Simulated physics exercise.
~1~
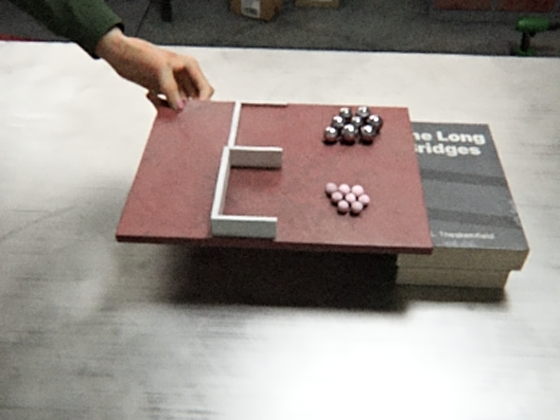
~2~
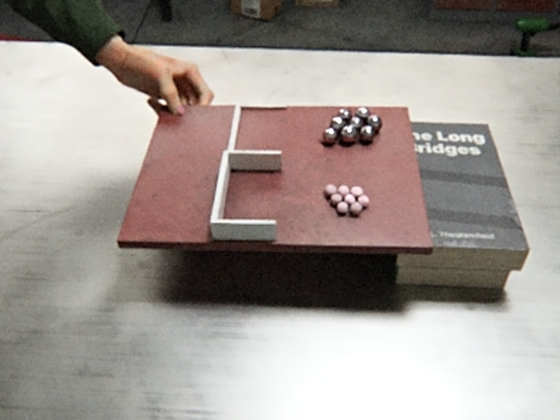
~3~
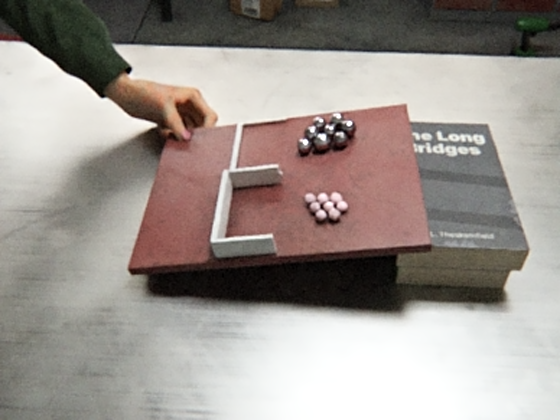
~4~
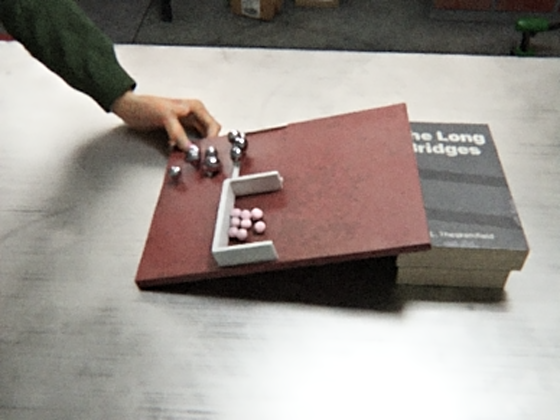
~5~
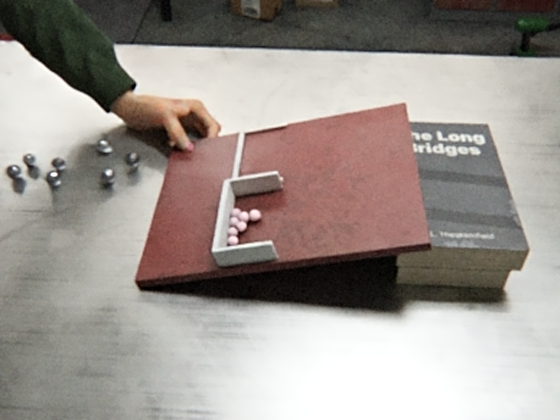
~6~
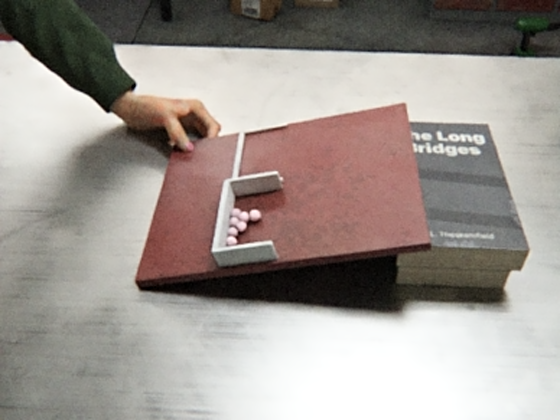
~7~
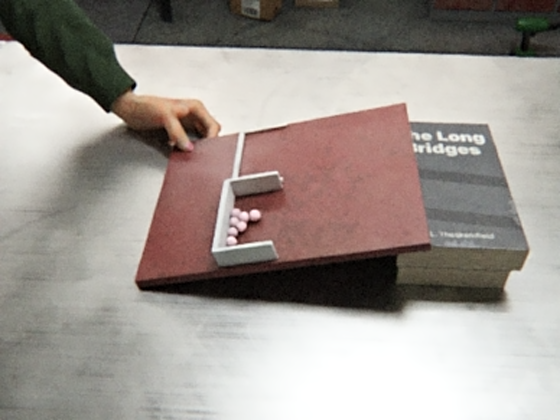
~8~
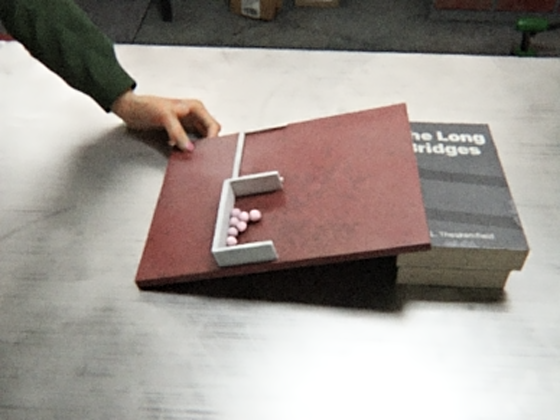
The video shows a hand lowering the left end of a red board propped on books, tilting it leftward. Shiny dark balls roll down past the white strips and off the board, leaving view, while small pink balls slide into the nearer white barrier and stay gathered there.
